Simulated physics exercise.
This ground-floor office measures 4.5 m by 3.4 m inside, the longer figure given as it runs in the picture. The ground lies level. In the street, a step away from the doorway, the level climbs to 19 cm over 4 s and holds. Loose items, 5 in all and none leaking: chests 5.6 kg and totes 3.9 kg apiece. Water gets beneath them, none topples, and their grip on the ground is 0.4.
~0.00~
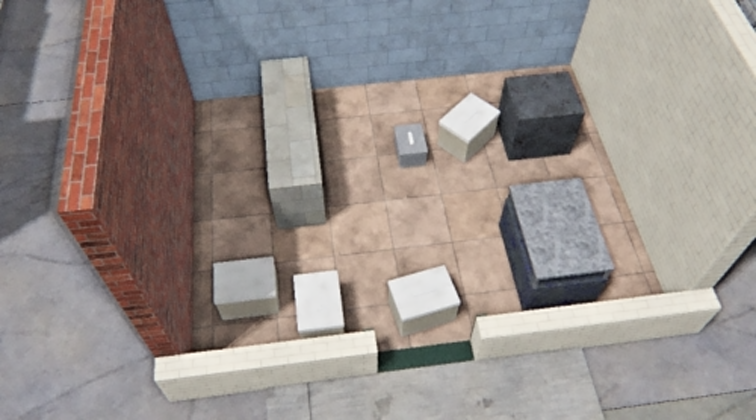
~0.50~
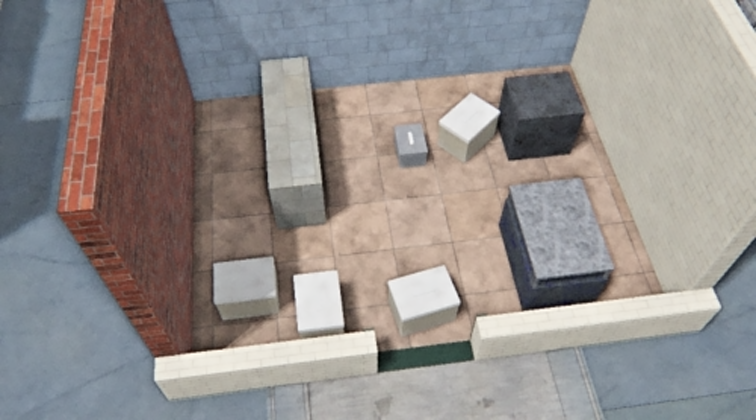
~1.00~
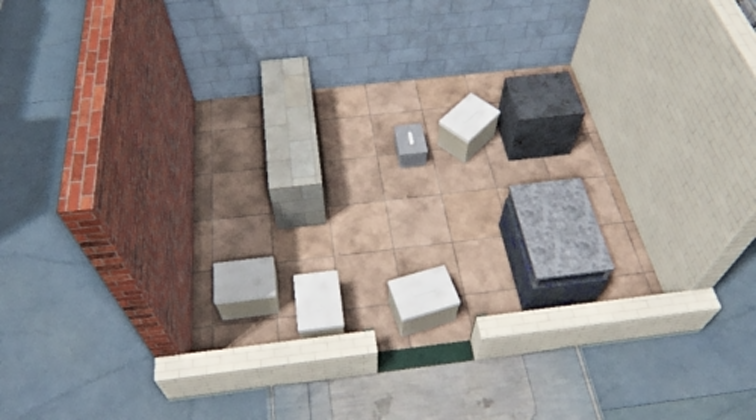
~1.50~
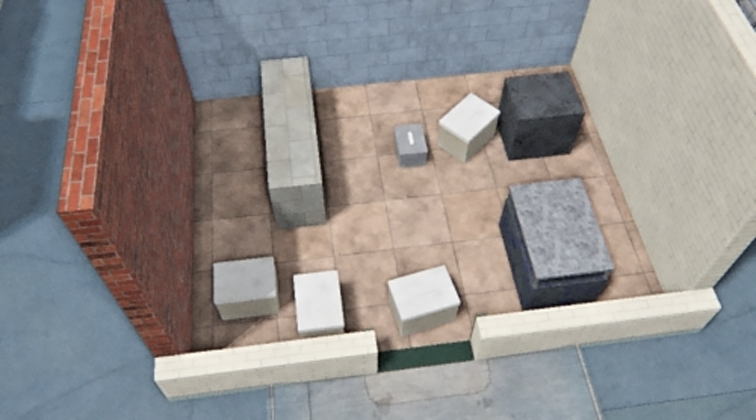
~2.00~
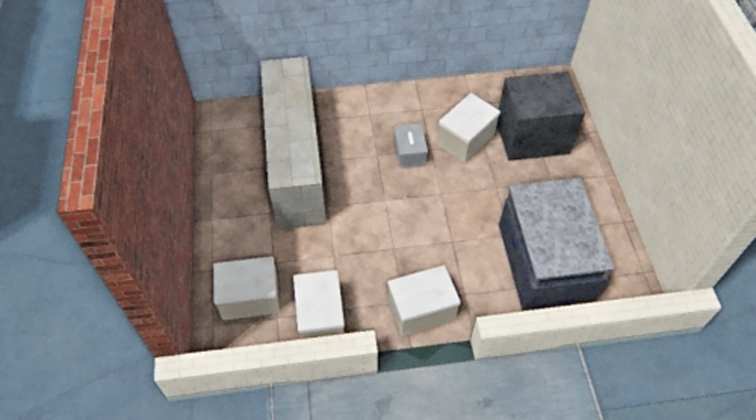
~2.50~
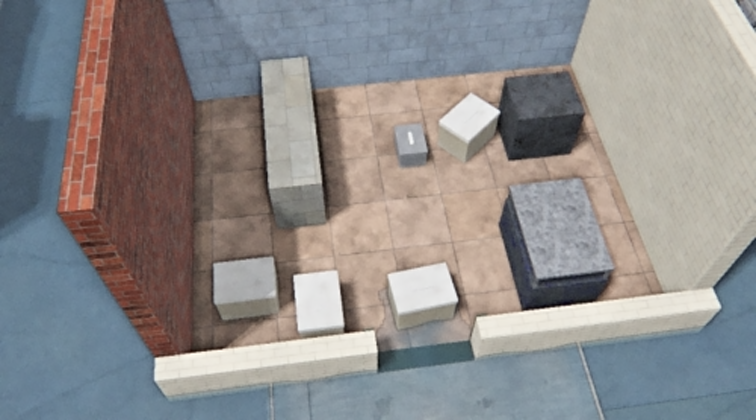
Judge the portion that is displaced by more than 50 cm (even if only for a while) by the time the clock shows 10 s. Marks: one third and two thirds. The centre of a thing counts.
Share: One to two thirds.
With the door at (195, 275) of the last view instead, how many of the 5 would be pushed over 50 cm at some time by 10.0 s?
In that case 4 of them.
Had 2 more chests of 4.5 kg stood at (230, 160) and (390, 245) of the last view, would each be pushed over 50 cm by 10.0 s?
In that order: Short of it, over.
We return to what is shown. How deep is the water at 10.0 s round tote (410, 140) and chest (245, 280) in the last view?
Roughly 10 and 3 cm.
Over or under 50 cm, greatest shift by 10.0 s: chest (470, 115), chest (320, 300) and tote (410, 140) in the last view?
In that order: More, under, more.
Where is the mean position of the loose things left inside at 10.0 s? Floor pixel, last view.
Around (394, 185).
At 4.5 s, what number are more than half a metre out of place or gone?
I count 1.
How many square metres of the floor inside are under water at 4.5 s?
Roughly 5.0 m2.
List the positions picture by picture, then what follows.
A chest at (424, 292), on the bottom; a chest at (244, 279) rests on the ground; water covers 0.0 m2; 0 of 5 have shifted, in the first picture.
A chest at (424, 292) rests on the ground; a chest at (244, 279), on the bottom; water covers 0.0 m2; 0 of 5 have shifted, in the second picture.
A chest at (424, 292), on the bottom; a chest at (244, 279) rests on the ground; water covers 0.0 m2; 0 of 5 have shifted, in the third picture.
A chest at (424, 292), on the bottom; a chest at (244, 279), on the bottom; 0.0 m2 under water; 0 of 5 have shifted, in the fourth picture.
A chest at (424, 292), on the bottom; a chest at (244, 279), on the bottom; water covers 0.0 m2; 0 of 5 have shifted, in the fifth picture.
A chest at (423, 287), on the bottom, 5 cm from its start; a chest at (244, 279), on the bottom; water covers 0.2 m2; 0 of 5 have shifted, in the sixth picture.
After 3.5 s 1 of 5 are over 50 cm from their spots; 0 afloat.
After 4.5 s 1 of 5 are over 50 cm from their spots; 0 afloat.
After 7.0 s 3 of 5 are over 50 cm from their spots; 3 afloat.
After 10.0 s 3 of 5 are over 50 cm from their spots, and 3 have been at some point; 5 afloat.
